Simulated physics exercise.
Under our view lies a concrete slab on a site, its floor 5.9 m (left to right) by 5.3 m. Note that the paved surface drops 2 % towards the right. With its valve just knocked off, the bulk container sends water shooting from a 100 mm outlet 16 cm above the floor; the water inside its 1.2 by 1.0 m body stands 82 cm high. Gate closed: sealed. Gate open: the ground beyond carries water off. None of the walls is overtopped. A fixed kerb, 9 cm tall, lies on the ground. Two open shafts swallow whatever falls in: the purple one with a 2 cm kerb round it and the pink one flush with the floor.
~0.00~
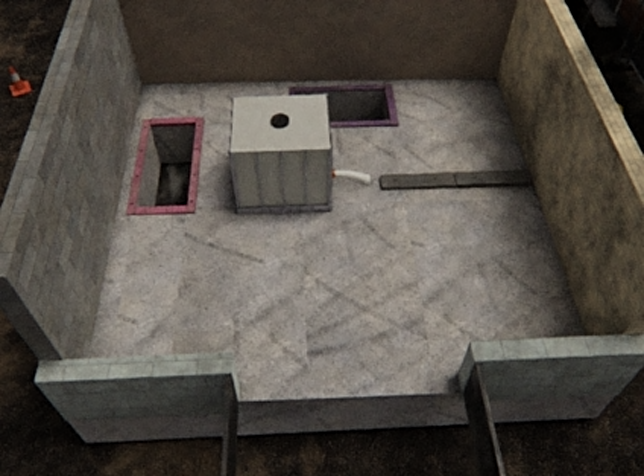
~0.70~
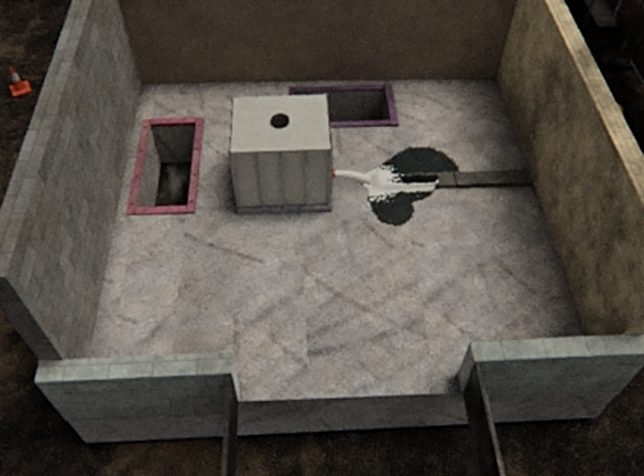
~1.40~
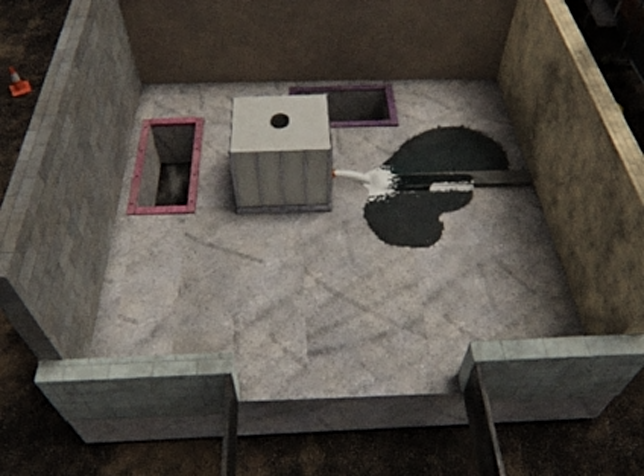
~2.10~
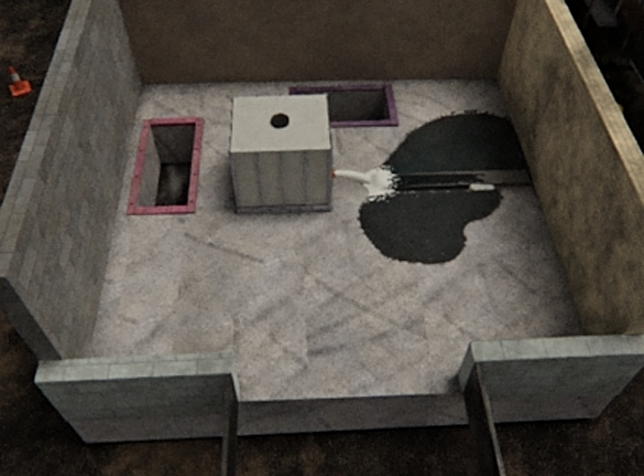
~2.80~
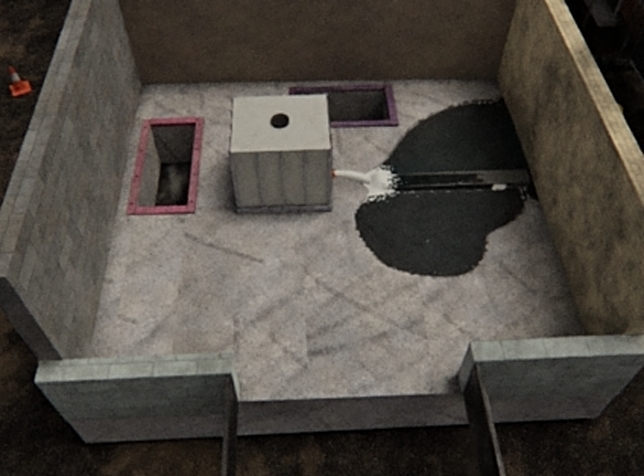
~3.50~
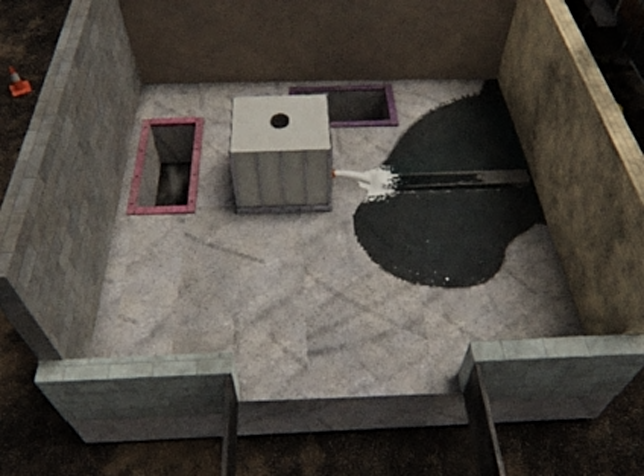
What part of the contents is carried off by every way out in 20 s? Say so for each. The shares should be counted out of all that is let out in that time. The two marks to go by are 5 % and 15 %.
Going by the marks: The gateway with less than 5 %, the purple pit with not even 5 %, the pink pit with not even 5 %.
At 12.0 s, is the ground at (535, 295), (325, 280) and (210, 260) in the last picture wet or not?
Soaked, bone dry, bone dry.
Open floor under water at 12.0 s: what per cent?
Roughly 40 per cent.
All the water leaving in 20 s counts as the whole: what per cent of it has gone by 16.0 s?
Roughly 15 per cent.
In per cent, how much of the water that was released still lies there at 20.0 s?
100 %.
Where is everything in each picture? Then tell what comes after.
In the first picture, the jet has just started at (347, 174); the ground is still dry.
The second picture shows the jet leaves at (347, 174); the sheet reaches (455, 169), 1.9 m away, and wets 1.1 m2.
The third picture shows the jet leaves at (347, 174); the sheet reaches (503, 154), 2.7 m away, and wets 2.8 m2.
The fourth picture shows the jet leaves at (347, 174); the sheet reaches (512, 124), 3.2 m away, and wets 4.3 m2.
The fifth picture shows from the spout at (347, 174) the water has spread over 5.4 m2; its tip is at (504, 99), and it is 0.8 cm deep on average.
The sixth picture shows from the spout at (347, 174) the water has spread over 6.4 m2; its tip is at (497, 80), and it is 0.8 cm deep on average.
After 5.0 s water covers 25 % of the floor and is deepest (13 cm) near (376, 180); gone so far, the gateway 0 %, the purple pit 0 %, the pink pit 0 %.
After 8.0 s water covers 35 % of the floor and is deepest (13 cm) near (376, 180); gone so far, the gateway 0 %, the purple pit 0 %, the pink pit 0 %.
After 12.0 s water covers 40 % of the floor and is deepest (12 cm) near (376, 180); gone so far, the gateway 0 %, the purple pit 0 %, the pink pit 0 %.
After 16.0 s water covers 45 % of the floor and is deepest (12 cm) near (376, 180); gone so far, the gateway 0 %, the purple pit 0 %, the pink pit 0 %.
After 20.0 s water covers 45 % of the floor and is deepest (11 cm) near (376, 180); gone so far, the gateway 1 %, the purple pit 0 %, the pink pit 0 %.
